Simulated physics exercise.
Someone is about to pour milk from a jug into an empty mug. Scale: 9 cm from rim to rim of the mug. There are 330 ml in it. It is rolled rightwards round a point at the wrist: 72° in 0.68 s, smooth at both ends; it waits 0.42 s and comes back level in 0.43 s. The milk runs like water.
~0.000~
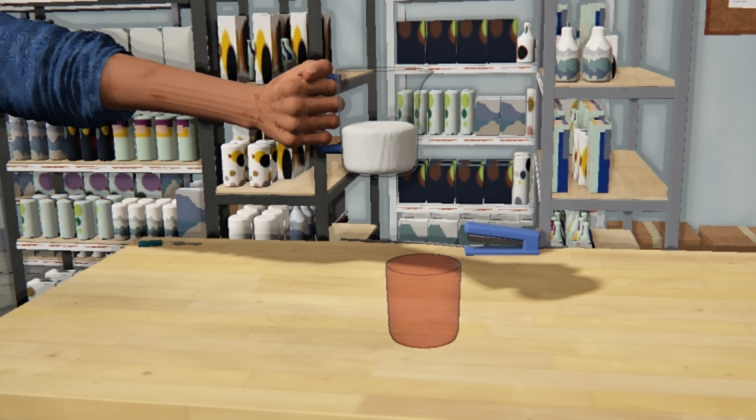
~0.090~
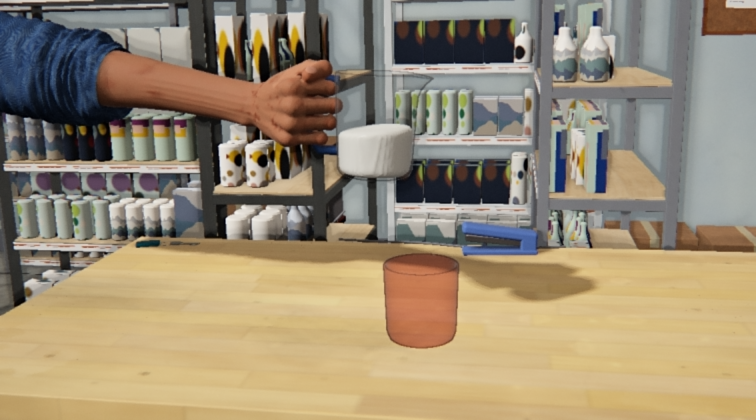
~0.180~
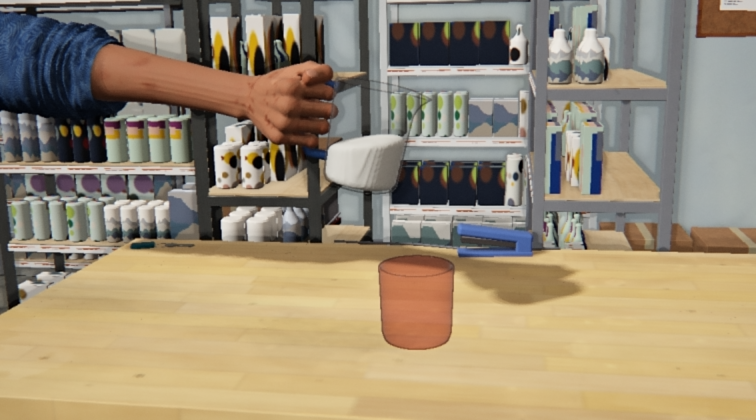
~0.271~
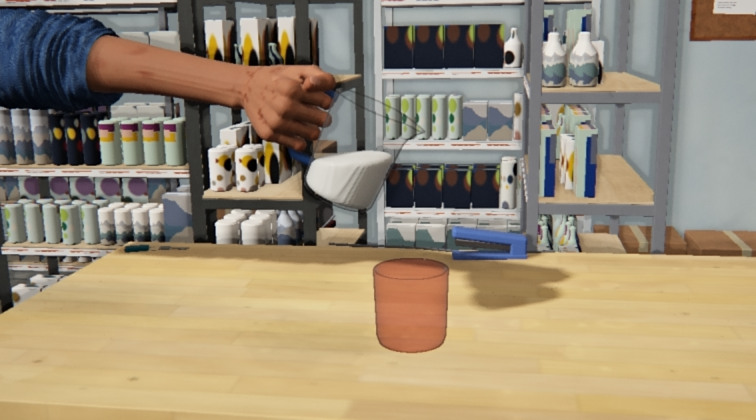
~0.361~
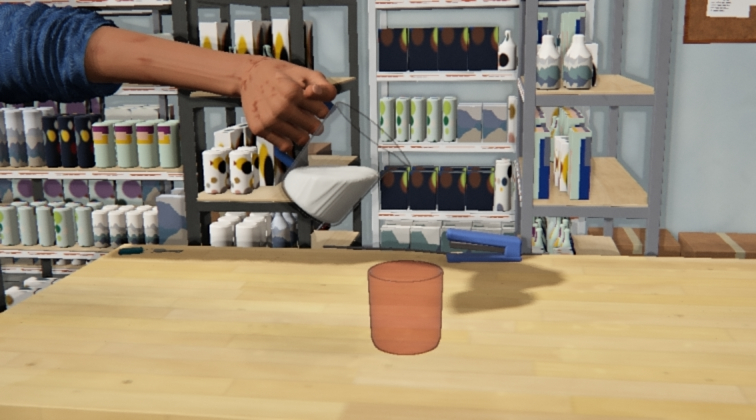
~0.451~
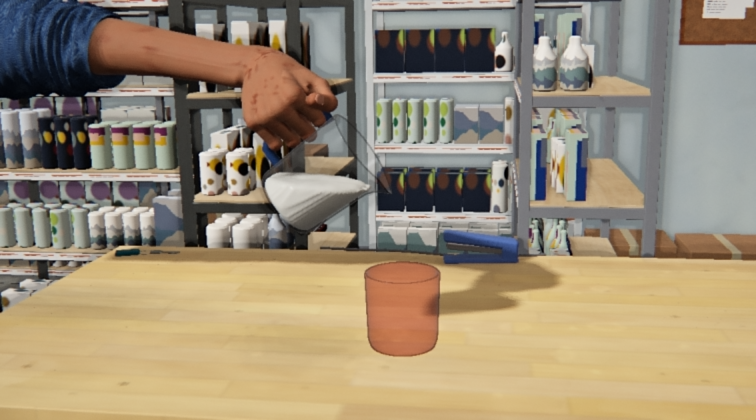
A hand tilts a pale jug steadily to the right above a reddish mug on a table.
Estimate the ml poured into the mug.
The mug gets roughly 150 ml.
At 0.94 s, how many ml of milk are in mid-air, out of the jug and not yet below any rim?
Close to 40 ml.
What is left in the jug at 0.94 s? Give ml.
About 230 ml.
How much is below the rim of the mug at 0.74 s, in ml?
Close to 10 ml.
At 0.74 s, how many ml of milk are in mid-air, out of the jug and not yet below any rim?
About 25 ml.
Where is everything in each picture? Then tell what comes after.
The first frame shows tilt 0°; pouring edge (434, 70); surface from (355, 126) to (407, 126); the mug's rim runs from (387, 265) to (460, 267).
The second frame shows tilt 3°; pouring edge (434, 77); surface from (352, 131) to (405, 128).
The third frame shows tilt 12°; pouring edge (432, 99); surface from (339, 145) to (397, 138).
The fourth frame shows tilt 25°; pouring edge (426, 131); surface from (322, 160) to (386, 156).
The fifth frame shows tilt 40°; pouring edge (411, 165); surface from (296, 170) to (372, 172).
The sixth frame shows tilt 54°; pouring edge (393, 193); surface from (277, 177) to (361, 184).
Then, 0.74 s in, the tilt is 72° and the mug has 10 ml, the jug 300 ml, and 0 ml is on the work surface.
Then, 0.94 s in, the tilt is 72° and the mug has 70 ml, the jug 230 ml, and 0 ml is on the work surface.
Then, 1.16 s in, the tilt is 68° and the mug has 135 ml, the jug 185 ml, and 0 ml is on the work surface.
Then, 1.40 s in, the tilt is 15° and the mug has 150 ml, the jug 180 ml, and 0 ml is on the work surface.
Finally, the mug has 150 ml, the jug 180 ml, and 5 ml is on the work surface.
